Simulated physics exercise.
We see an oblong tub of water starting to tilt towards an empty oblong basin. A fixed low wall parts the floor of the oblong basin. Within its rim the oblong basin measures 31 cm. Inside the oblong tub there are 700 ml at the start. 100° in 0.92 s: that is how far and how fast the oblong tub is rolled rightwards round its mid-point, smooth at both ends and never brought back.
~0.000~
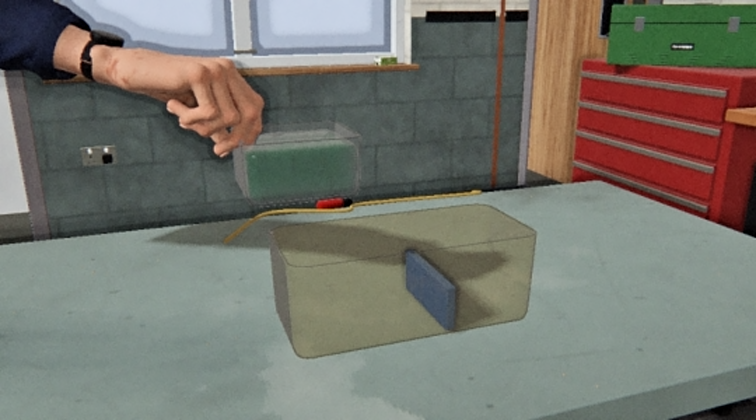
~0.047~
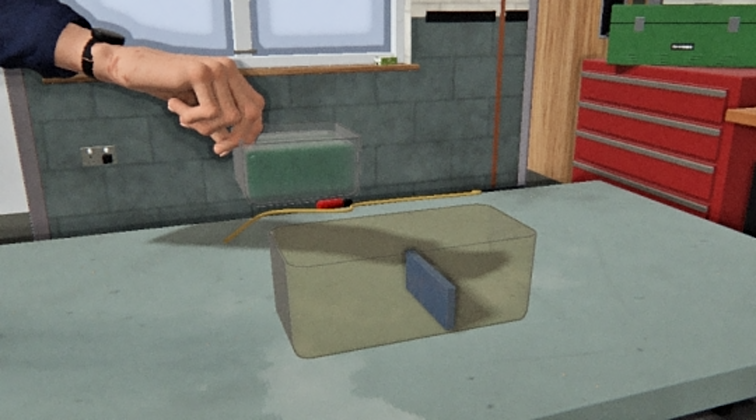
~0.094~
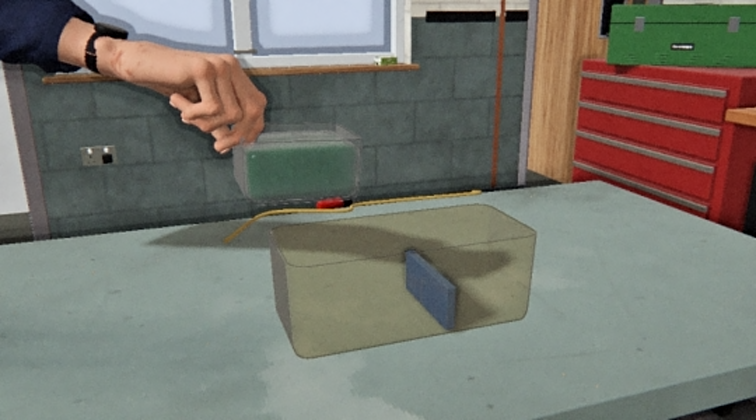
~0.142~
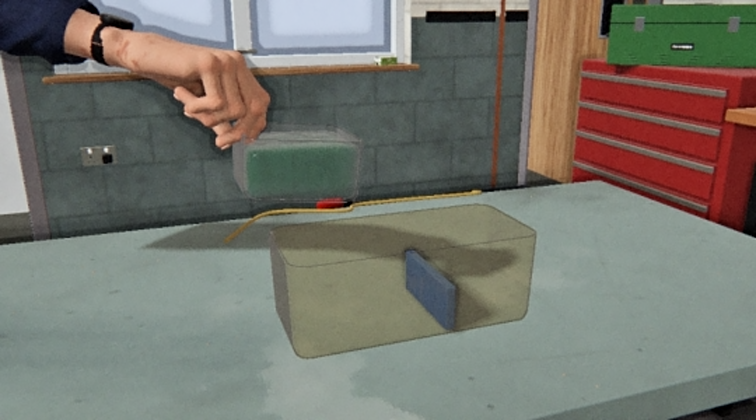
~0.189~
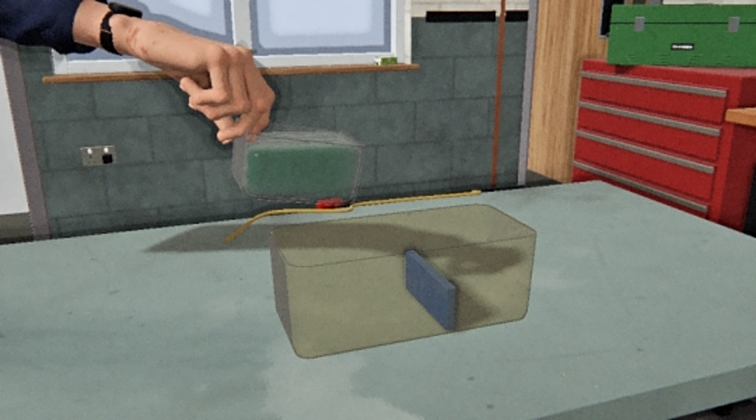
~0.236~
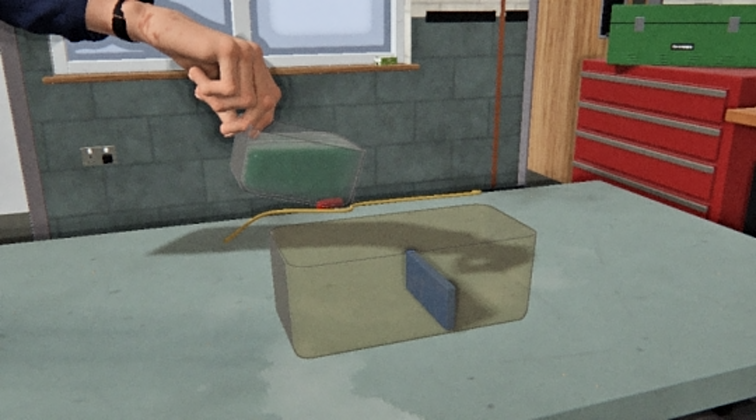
The footage shows a hand beside a small clear oblong tub of greenish water above a workbench, behind a larger, empty see-through basin with a blue divider; the hand shifts slightly rightwards as the tub gradually tilts down to the right.
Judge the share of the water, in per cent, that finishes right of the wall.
2 percent, roughly.
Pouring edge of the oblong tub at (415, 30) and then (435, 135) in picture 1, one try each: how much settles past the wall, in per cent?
Try 1: Approx. 80 %; try 2: Approx. 90 %.
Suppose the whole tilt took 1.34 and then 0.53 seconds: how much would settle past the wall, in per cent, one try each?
0 then 5 %.
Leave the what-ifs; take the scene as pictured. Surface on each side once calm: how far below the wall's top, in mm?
It's around 28 mm on the left side and around 56 mm on the right side.
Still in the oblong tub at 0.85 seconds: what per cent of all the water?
Around 9 percent of it.
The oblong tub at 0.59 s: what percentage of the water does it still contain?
I'd put it near 42 percent.
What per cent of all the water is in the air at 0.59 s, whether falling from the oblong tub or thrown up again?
Share: Roughly 34 per cent.
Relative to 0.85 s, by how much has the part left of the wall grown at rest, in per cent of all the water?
That works out to roughly 12 per cent of the whole.
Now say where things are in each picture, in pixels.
In the first frame, it leans 0°; its right rim is at (347, 130); the water meets the walls at (239, 145) and (345, 137); the oblong basin's rim runs from (278, 249) to (512, 219); the wall's top is at (429, 269).
In the second frame, it leans 1°; its right rim is at (348, 131); the water meets the walls at (239, 145) and (345, 137).
In the third frame, it leans 3°; its right rim is at (348, 132); the water meets the walls at (239, 144) and (345, 138).
In the fourth frame, it leans 6°; its right rim is at (350, 135); the water meets the walls at (240, 143) and (346, 139).
In the fifth frame, it leans 10°; its right rim is at (351, 140); the water meets the walls at (241, 143) and (347, 139).
In the sixth frame, it leans 15°; its right rim is at (352, 145); the water meets the walls at (242, 144) and (350, 140).
After 0.59 s the tilt is 72° and 43 per cent is still to pour, 24 is left of the wall and 0 right of it.
After 0.85 s the tilt is 99° and 9 per cent is still to pour, 84 is left of the wall and 1 right of it.
After 1.12 s the tilt is 100° and 1 per cent is still to pour, 94 is left of the wall and 1 right of it.
After 1.42 s the tilt is 100° and 0 per cent is still to pour, 96 is left of the wall and 2 right of it.
In the end 96 per cent lies left of the wall, 2 right of it and 2 outside.
